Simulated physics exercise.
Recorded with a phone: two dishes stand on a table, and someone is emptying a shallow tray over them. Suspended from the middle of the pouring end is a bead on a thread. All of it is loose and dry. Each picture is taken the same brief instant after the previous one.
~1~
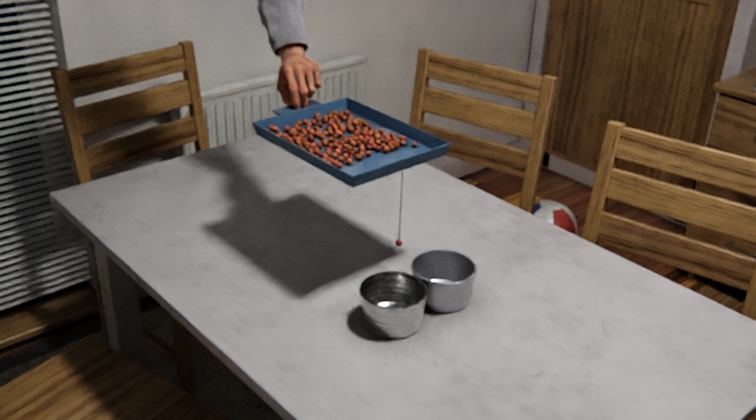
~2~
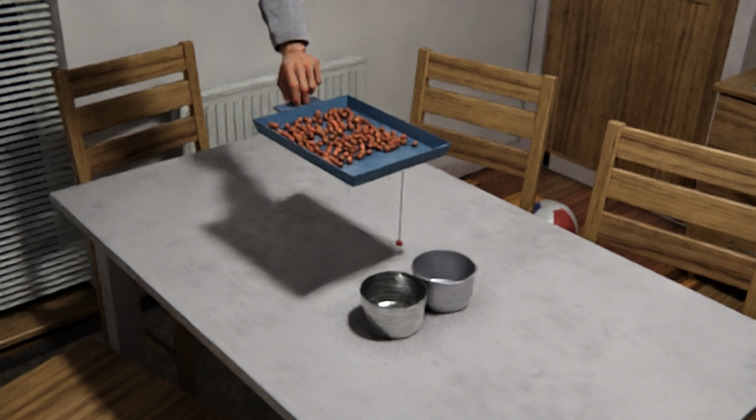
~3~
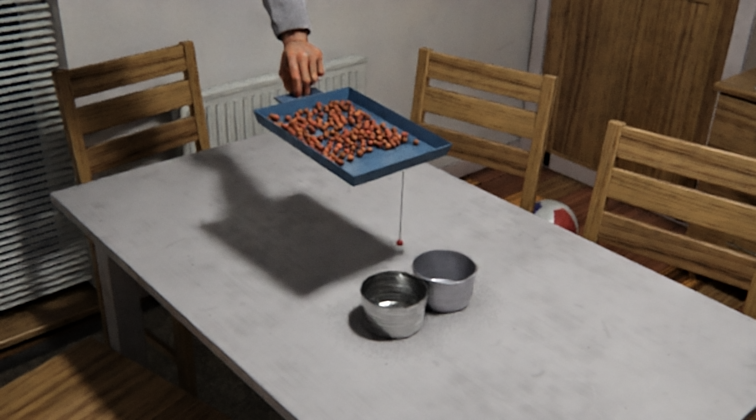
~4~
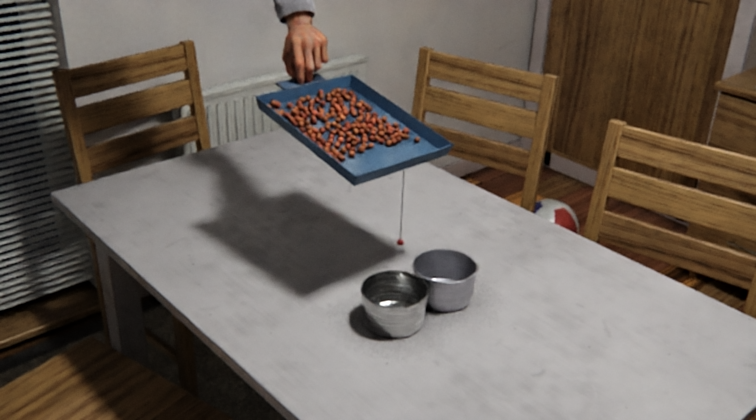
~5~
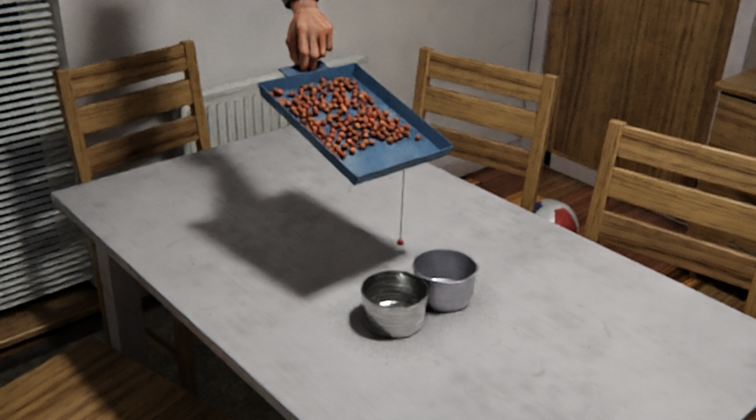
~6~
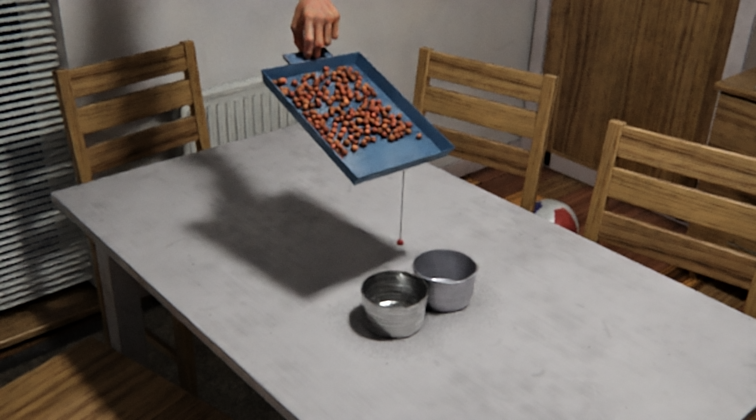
At the start, a hand holds a shallow blue tray of small reddish-brown pellets nearly level above a table with two metal bowls, a bead hanging from its front edge. The hand then rises, steadily lifting the back of the tray into a clear tilt, while the pellets remain in it and the bowls stay still.
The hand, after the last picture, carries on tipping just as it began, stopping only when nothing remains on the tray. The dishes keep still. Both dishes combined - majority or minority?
Most gets caught.
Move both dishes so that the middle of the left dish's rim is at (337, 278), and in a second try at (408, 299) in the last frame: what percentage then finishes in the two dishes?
0 %, then 40 %.
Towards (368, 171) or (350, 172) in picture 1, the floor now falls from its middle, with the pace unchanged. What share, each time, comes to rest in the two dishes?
The first comes to 40 %, while the second comes to 10 %.
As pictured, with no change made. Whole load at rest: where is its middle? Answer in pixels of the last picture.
Around (443, 293), give or take.
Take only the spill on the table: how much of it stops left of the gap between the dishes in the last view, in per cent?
That would be roughly 20 per cent.
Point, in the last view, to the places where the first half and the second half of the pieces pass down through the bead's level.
Early half: (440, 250); late half: (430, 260).
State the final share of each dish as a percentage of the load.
Split in per cent - left dish 30, right dish 50.
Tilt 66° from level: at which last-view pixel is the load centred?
I'd put the middle close to (404, 147).
Shortly afterwards, tray tipped steeply; the whole lot on the tray.
Next, tray tipped past a quarter turn; the bulk on the tray; a little in the left dish; a little in the right dish; a little outside both; a little in the air.
Some moments later, tray tipped past a quarter turn; near a quarter in the left dish; near half in the right dish; near a quarter outside both.
In the end, tray tipped past a quarter turn; near a quarter in the left dish; near half in the right dish; near a quarter outside both.
